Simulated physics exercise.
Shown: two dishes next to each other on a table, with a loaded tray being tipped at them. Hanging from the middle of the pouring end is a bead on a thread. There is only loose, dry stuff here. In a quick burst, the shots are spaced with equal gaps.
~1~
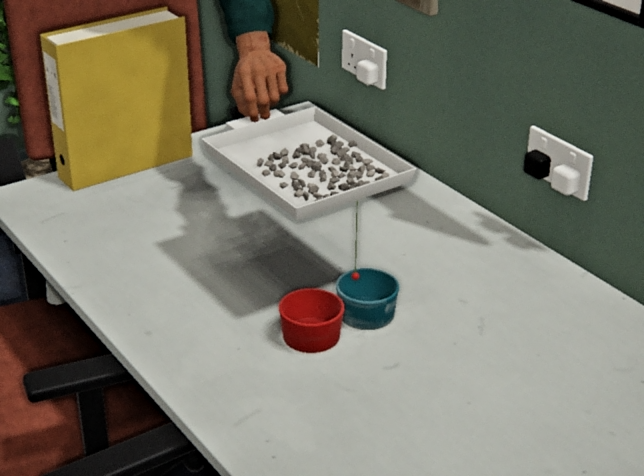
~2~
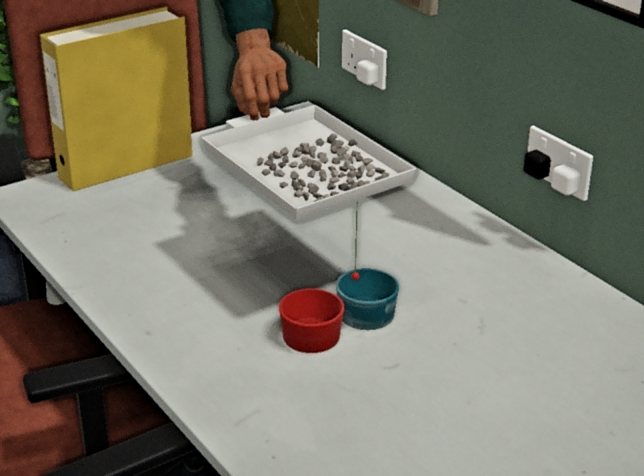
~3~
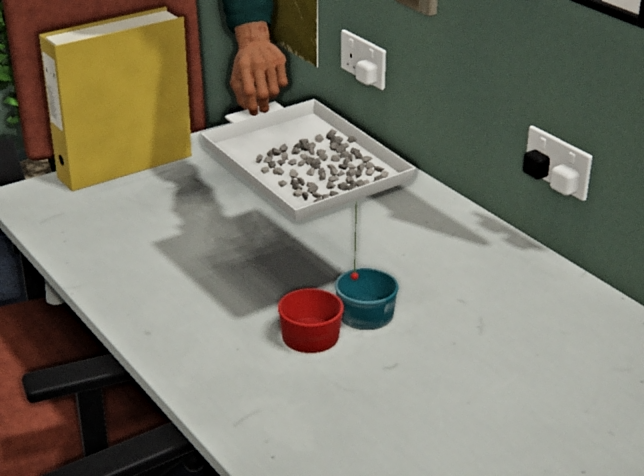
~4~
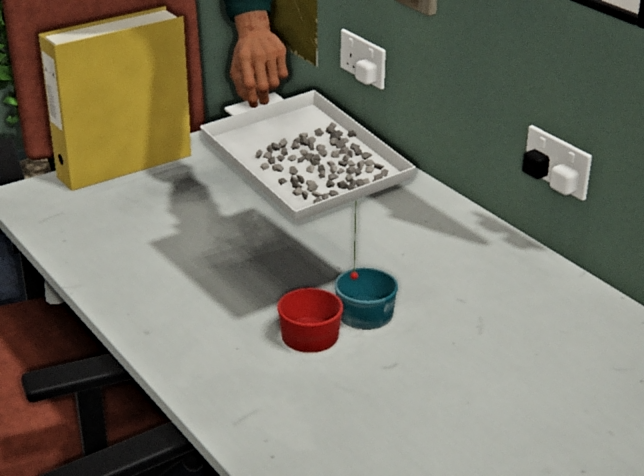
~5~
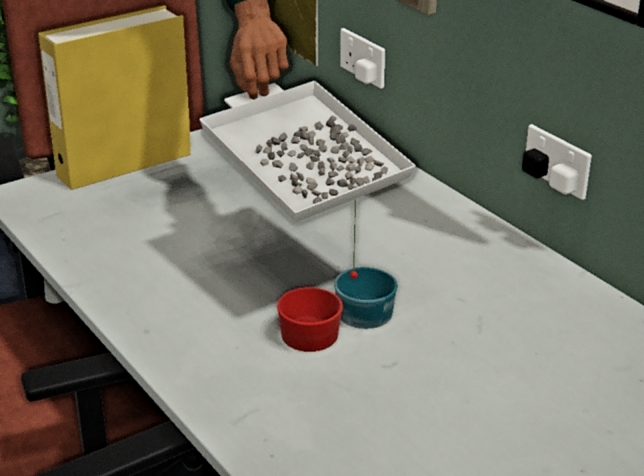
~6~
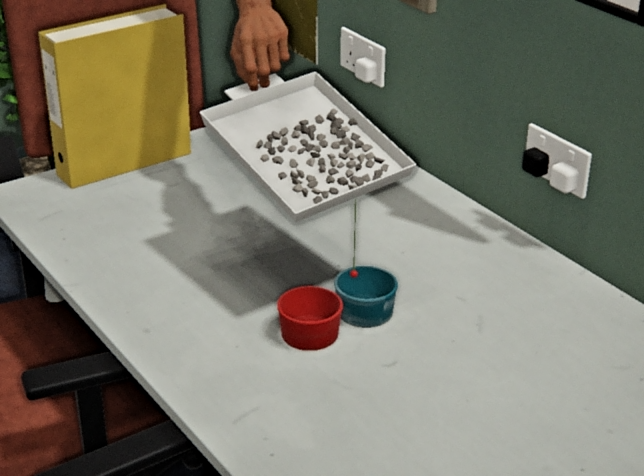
The video shows a hand gradually raising the back of a white tray of grey gravel above a red dish and a blue dish, its front edge dipping slightly at the left corner while a red bead hangs below.
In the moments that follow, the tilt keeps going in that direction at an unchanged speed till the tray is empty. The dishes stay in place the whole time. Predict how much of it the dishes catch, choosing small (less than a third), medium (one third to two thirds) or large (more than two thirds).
The catch is medium, between one third and two thirds.
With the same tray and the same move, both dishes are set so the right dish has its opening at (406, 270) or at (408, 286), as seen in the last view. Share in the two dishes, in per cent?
It comes to roughly 10 per cent in one try and roughly 40 per cent in the next.
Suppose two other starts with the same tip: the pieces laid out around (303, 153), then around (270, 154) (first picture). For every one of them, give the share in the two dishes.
Try 1: 60 %; try 2: 70 %.
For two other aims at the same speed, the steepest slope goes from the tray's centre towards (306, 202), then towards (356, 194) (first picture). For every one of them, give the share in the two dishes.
Around 90 per cent first, around 10 per cent next.
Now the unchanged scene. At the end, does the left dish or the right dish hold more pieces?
The fuller one is the leftmost dish.
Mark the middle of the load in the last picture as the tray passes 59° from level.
In the last view the centre sits at roughly (336, 179).
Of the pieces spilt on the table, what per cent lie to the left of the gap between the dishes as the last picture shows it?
Around 30 %.
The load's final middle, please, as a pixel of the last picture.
Near (321, 336).
Just after the last frame, tray tipped steeply; almost all on the tray; just a few in the air.
A moment on, tray tipped right over; roughly a third on the tray; roughly a quarter in the left dish; about a tenth outside both; roughly a quarter in the air.
Further on, tray tipped past a quarter turn; roughly half in the left dish; roughly half outside both.
When it is over, tray tipped past a quarter turn; roughly half in the left dish; not one in the right dish; roughly half outside both.
